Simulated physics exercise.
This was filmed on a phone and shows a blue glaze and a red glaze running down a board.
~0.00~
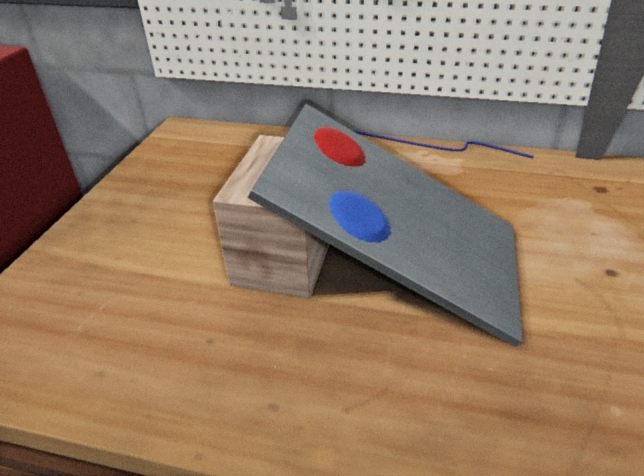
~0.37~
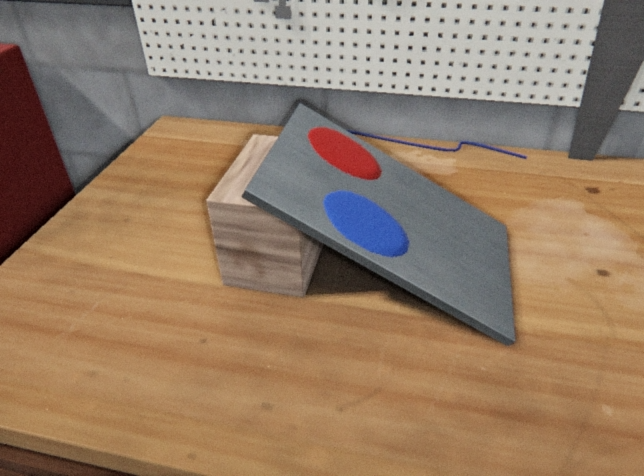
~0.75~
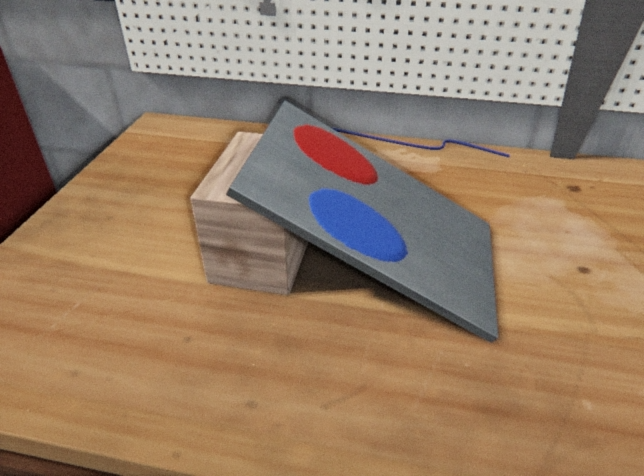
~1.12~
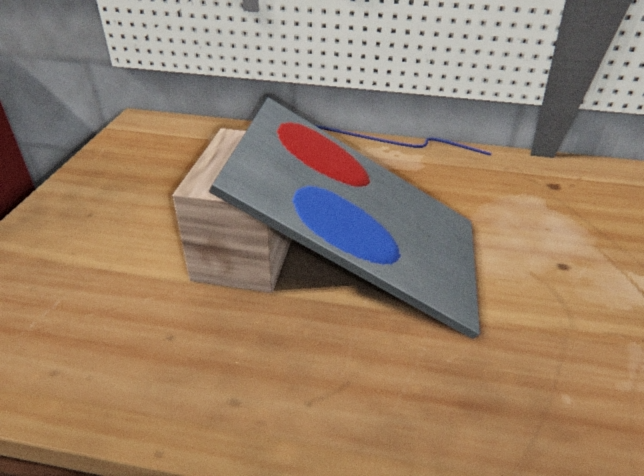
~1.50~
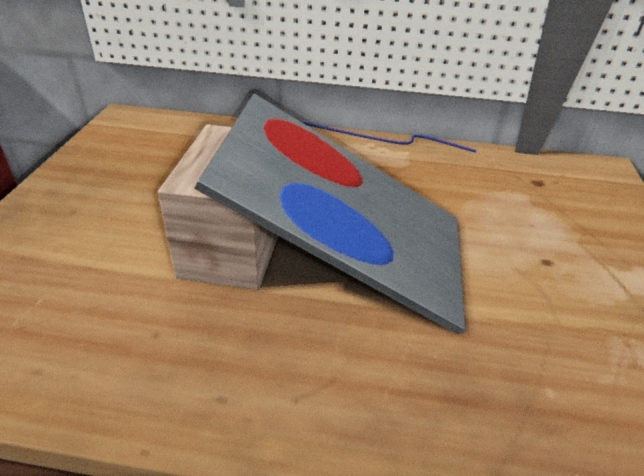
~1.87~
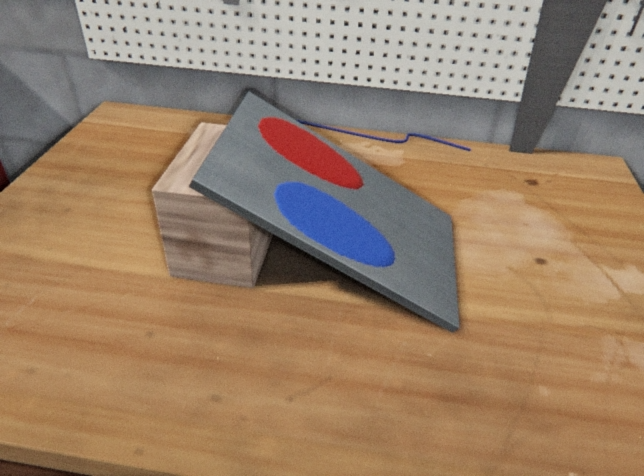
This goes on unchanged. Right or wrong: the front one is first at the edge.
Right.
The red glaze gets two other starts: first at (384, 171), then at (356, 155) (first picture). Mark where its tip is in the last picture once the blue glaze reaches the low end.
First near (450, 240), then near (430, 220).
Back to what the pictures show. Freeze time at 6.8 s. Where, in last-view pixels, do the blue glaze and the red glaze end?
First at (443, 285), second at (405, 209).
After 4.5 s, the blue glaze is three quarters of the way down; the red glaze is three quarters of the way down.
After 6.8 s, the blue glaze is close to the edge; the red glaze is three quarters of the way down.
After 8.6 s, the blue glaze is at the low edge; the red glaze is three quarters of the way down.
